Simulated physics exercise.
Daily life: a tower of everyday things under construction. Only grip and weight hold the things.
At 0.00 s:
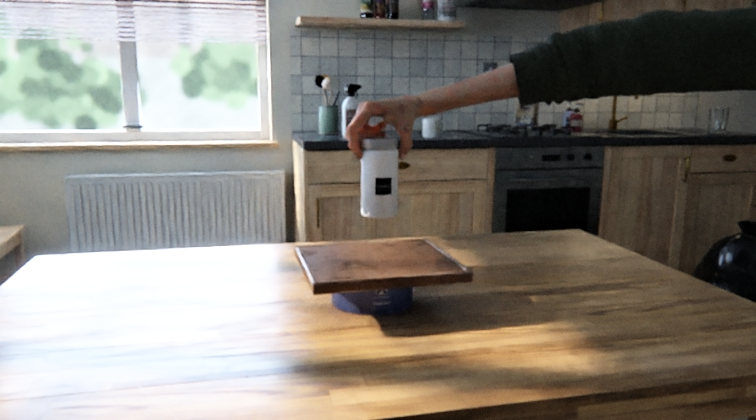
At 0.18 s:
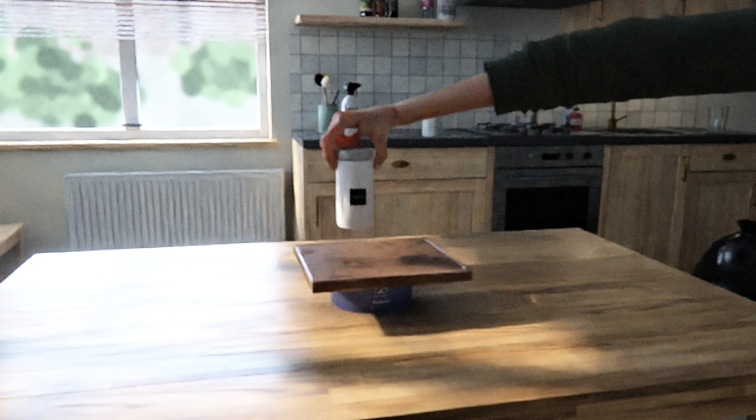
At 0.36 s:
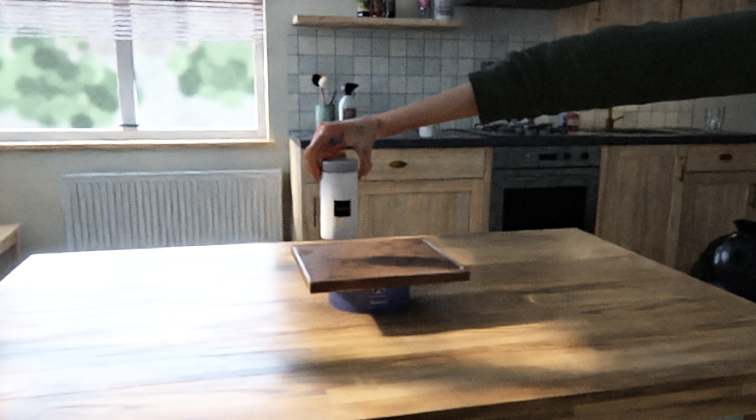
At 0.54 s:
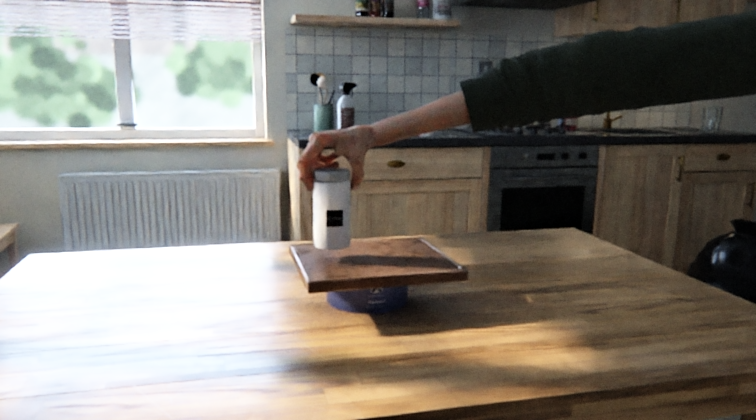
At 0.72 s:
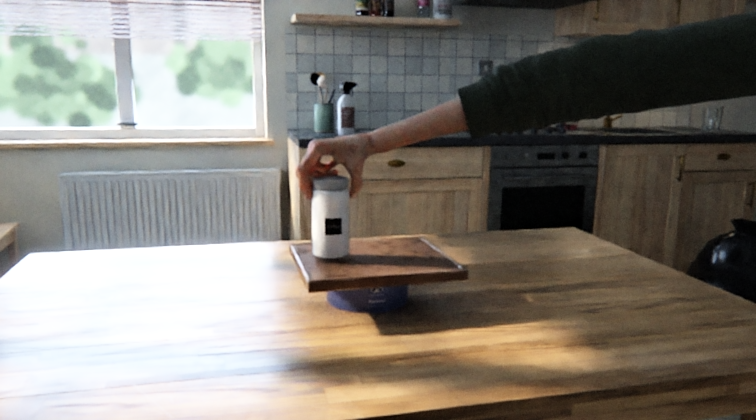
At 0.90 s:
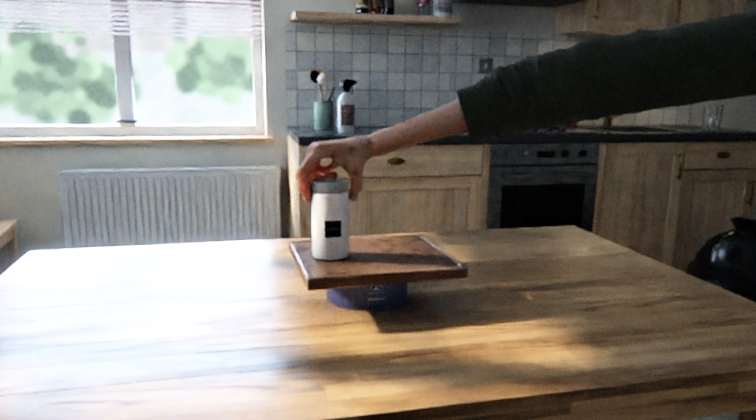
A hand lowers a white jar leftward and down onto a raised wooden board.
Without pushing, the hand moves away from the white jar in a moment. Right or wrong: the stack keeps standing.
Right, it keeps standing.
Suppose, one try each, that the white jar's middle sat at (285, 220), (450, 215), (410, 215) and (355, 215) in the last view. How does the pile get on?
Attempt one, the pile falls over; attempt two, it falls over; attempt three, it survives; attempt four, it survives.
After 1.40 s, nothing has stirred.
After 2.20 s, things are still on the move.
After 2.90 s, as before.
At rest (4.0 s), all 3 in place. Seen from the same camera at the end, white jar near (330, 219). The pile keeps its balance.
